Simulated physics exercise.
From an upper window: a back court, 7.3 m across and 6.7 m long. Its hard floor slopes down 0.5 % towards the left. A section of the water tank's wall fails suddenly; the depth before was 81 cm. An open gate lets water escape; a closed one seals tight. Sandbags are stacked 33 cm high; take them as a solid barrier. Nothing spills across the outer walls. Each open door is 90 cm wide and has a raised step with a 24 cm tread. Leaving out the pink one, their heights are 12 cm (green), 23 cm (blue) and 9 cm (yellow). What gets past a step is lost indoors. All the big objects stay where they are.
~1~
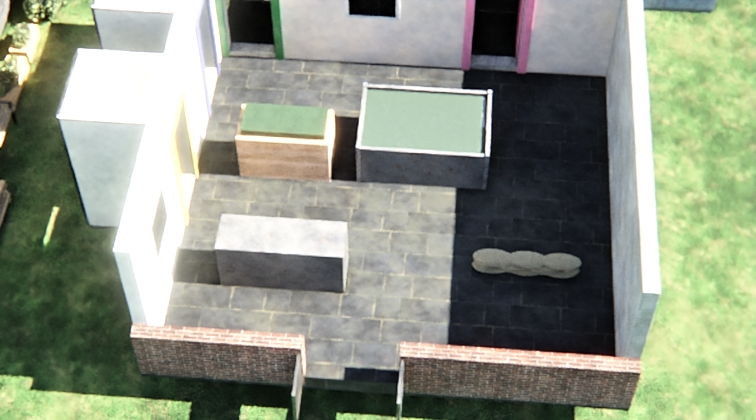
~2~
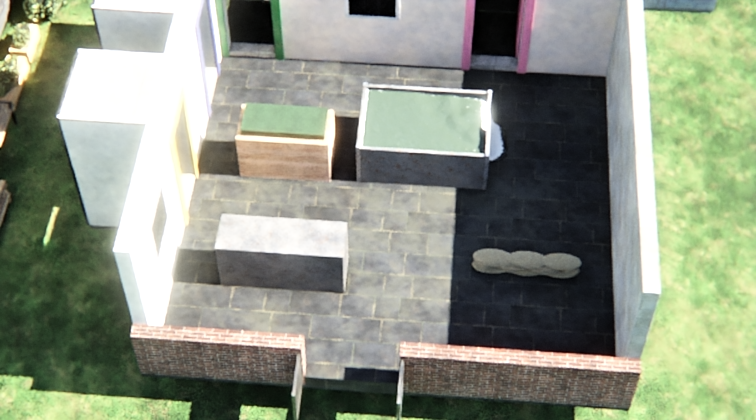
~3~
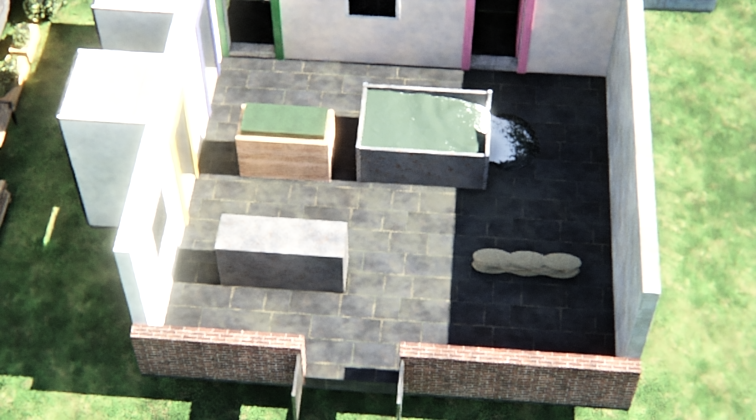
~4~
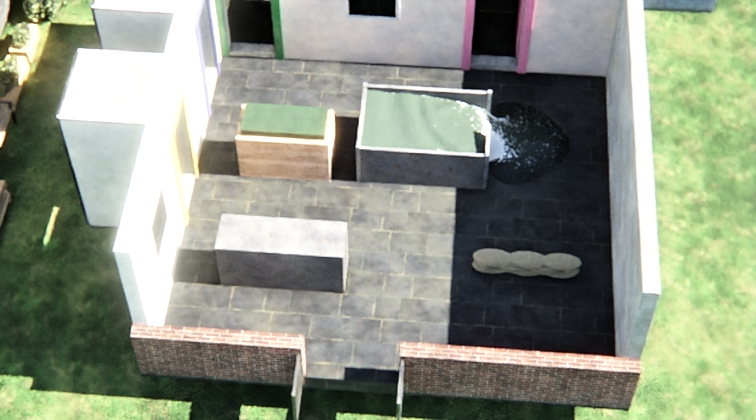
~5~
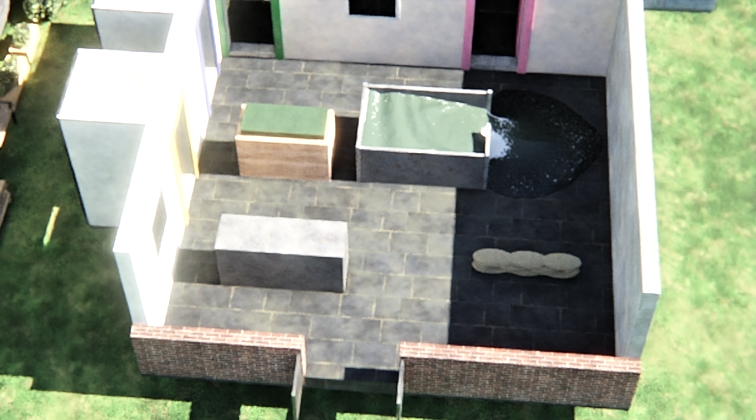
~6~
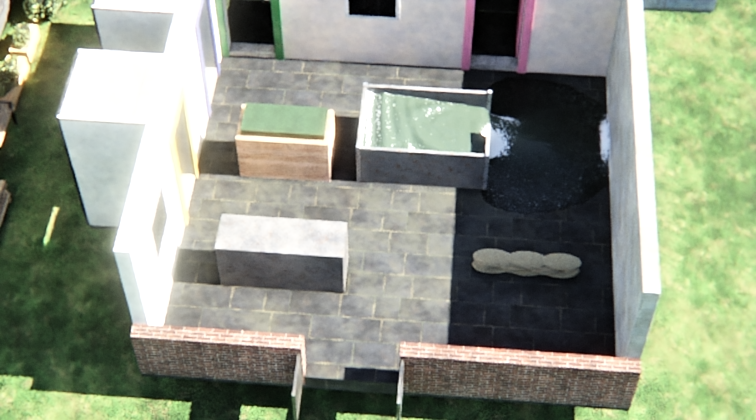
A paved back court, seen from high above through a fixed view, is enclosed by pale walls and low brick walls at the front, with grass outside. A green-topped wooden box and a larger grey tank of greenish water stand near the middle, a pale block and sandbags nearer, green-framed and pink-framed doorways behind. Water bursts from the tank's right side, foaming and spreading in a dark, widening pool to the right-hand wall.
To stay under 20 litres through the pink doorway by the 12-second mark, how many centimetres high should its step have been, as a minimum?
Some 7 cm above the ground.
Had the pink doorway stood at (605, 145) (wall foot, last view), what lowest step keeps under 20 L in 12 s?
About 30 cm.
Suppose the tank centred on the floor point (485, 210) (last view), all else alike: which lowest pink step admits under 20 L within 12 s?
Then roughly 7.5 cm.
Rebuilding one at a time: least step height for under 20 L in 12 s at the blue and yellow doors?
Roughly 9.5 cm at blue and 7.0 cm at yellow.
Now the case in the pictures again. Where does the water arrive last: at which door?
The yellow one.
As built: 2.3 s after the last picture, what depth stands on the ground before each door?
In cm: Green 0, blue 0, pink 13, yellow 0.
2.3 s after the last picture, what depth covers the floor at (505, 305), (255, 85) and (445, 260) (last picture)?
About 0, 0 and 0 cm.
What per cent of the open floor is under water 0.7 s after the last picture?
About 15 per cent.
Then, 0.7 s after the last picture water covers 15 % of the floor, deepest (48 cm) near (602, 84); 4 cm at the pink door, 0 litres in over its 14 cm step.
Then, 2.3 s after the last picture water covers 30 % of the floor, deepest (28 cm) near (602, 84); 13 cm at the pink door, 0 litres in over its 14 cm step.
Then, 11.3 s after the last picture water covers 95 % of the floor, deepest (14 cm) near (160, 344); 5 cm at the pink door, 0 litres in over its 14 cm step.
At the pink door as built, the water peaked near 13 cm, 2.3 s after the last picture.
With a step of 6 cm, 31 litres would have come in within the 12 s; with 8 cm, 13 litres. So under 20 litres takes about 7 cm.
